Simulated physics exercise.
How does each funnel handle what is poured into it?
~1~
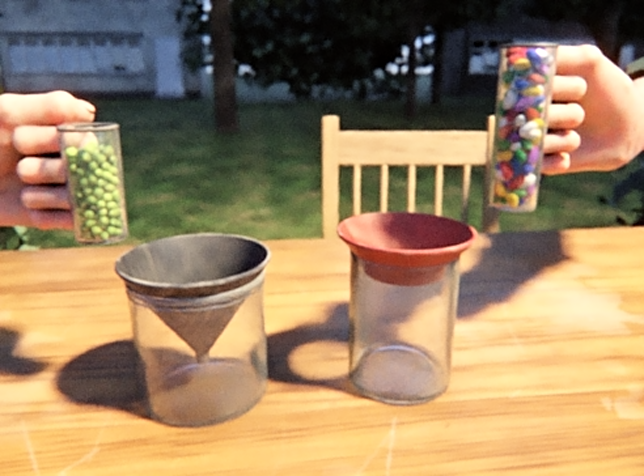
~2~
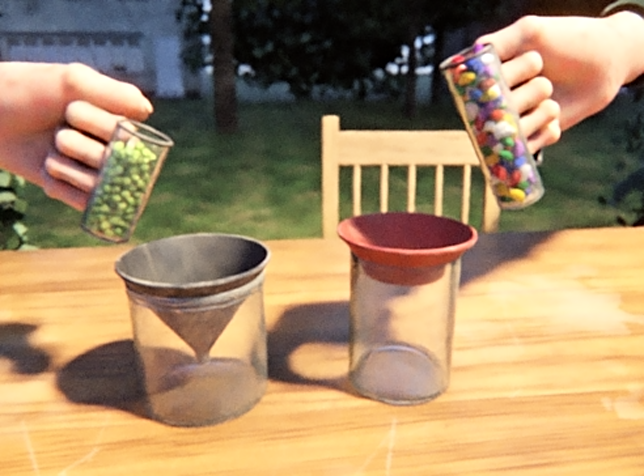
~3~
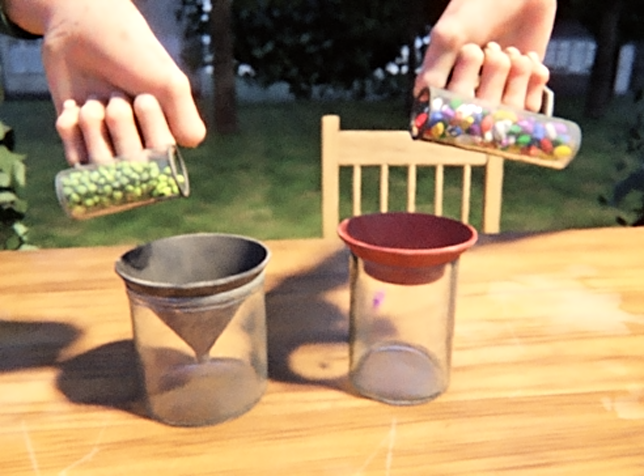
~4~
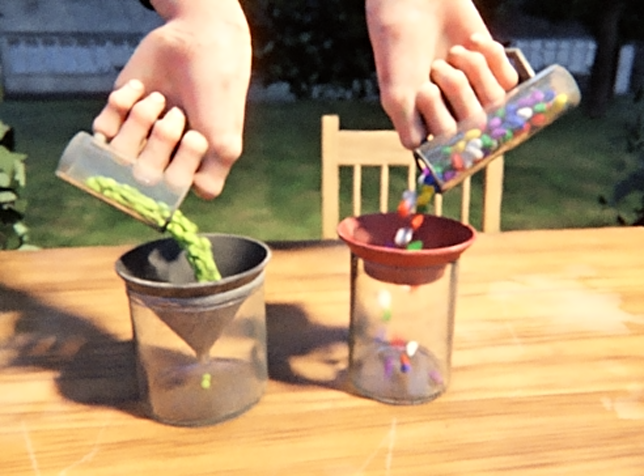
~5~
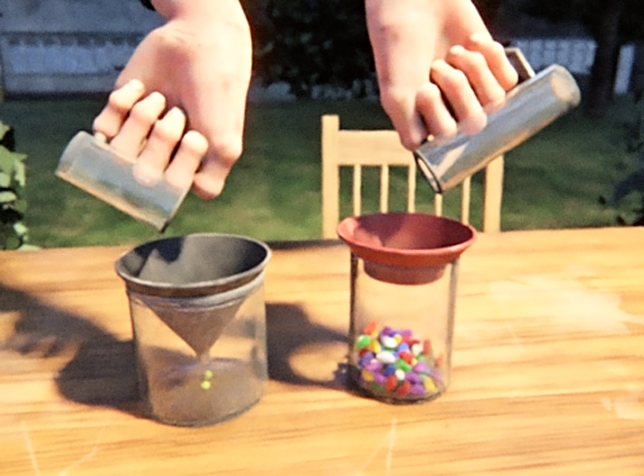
The grey funnel on the left jams and lets only a few green pieces through, while the red funnel on the right lets all of its multicoloured pieces drop into the jar.
